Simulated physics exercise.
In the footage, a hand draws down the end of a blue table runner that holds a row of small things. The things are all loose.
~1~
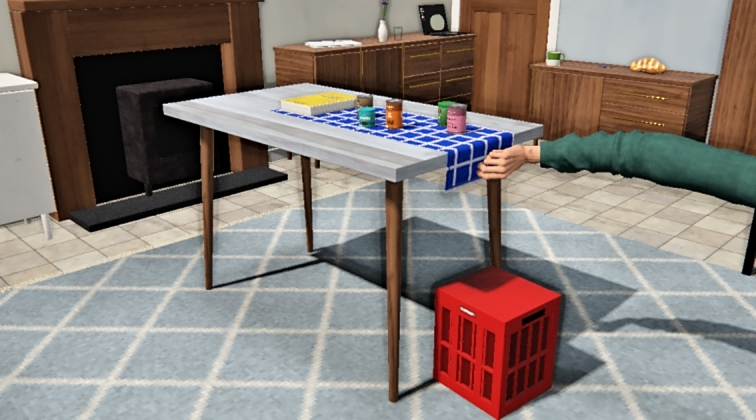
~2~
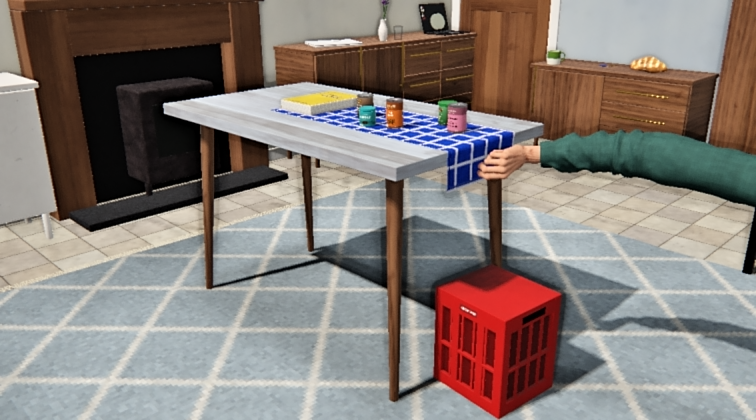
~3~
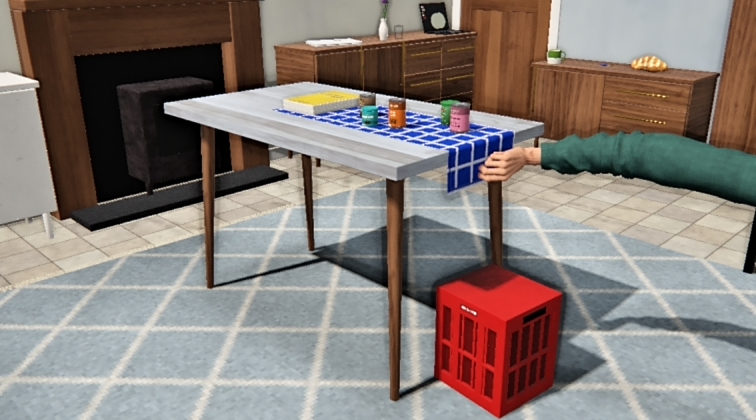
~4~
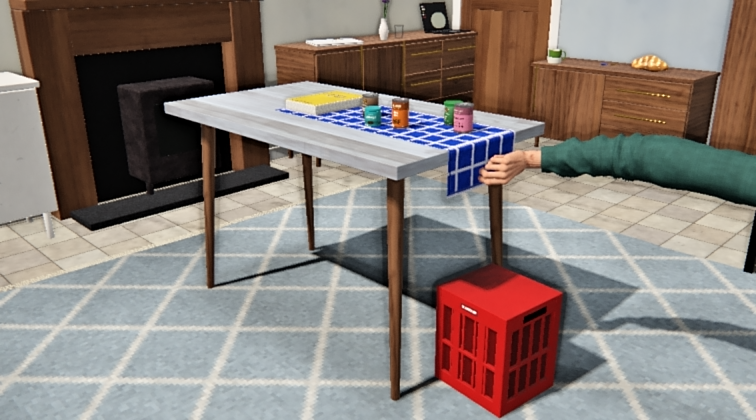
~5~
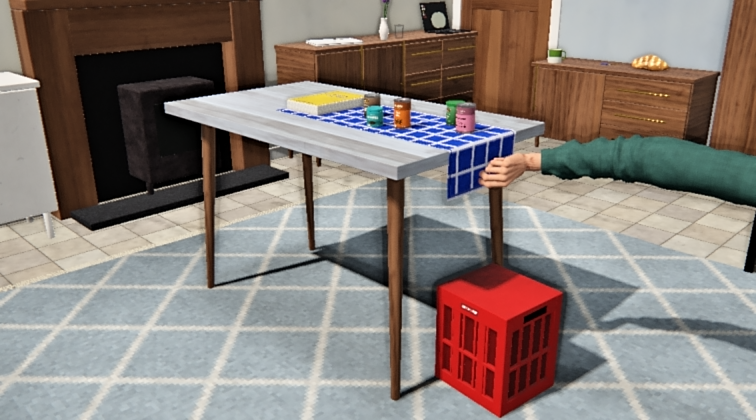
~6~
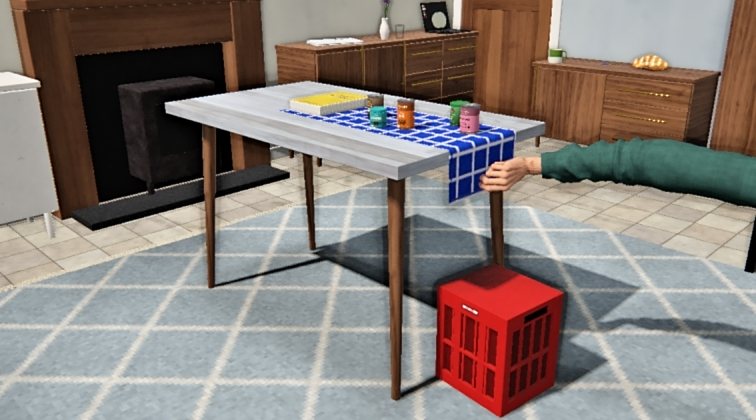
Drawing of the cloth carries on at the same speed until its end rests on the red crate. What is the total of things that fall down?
You will see three of them fall.
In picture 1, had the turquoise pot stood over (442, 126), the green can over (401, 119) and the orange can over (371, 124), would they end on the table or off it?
Turquoise pot: Off; green can: Still on; orange can: Still on.
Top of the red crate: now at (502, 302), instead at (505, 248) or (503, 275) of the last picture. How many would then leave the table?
Then 1 and 2.
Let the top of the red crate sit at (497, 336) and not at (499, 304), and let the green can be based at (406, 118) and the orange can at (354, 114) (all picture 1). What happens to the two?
The green can does not stay aboard, and the orange can stays aboard.
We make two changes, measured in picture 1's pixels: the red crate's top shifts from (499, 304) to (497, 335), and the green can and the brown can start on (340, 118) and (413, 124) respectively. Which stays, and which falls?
The green can ends up still on top and the brown can ends up off the top.
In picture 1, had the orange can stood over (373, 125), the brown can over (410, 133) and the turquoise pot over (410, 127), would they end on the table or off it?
The orange can stays put, the brown can topples down, and the turquoise pot topples down.
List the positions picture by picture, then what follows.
The first picture shows hem (446, 193); pink can (457, 105); green can (447, 103); orange can (394, 100); turquoise pot (367, 109); brown can (365, 96); top of the crate (499, 304).
The second picture shows hem (447, 193); pink can (458, 104).
The third picture shows hem (448, 195); green can (451, 102).
The fourth picture shows hem (447, 199); orange can (401, 99); top of the crate (501, 302).
The fifth picture shows hem (448, 201); turquoise pot (375, 108).
The sixth picture shows hem (449, 206); pink can (470, 105); green can (460, 103); orange can (406, 100); turquoise pot (378, 108); brown can (376, 95).
Soon after, hem near (481, 252); pink can and green can gone.
Then, hem on the crate; pink can, green can and orange can gone.
At rest, hem on the crate; pink can, green can and orange can gone. It carries off three.
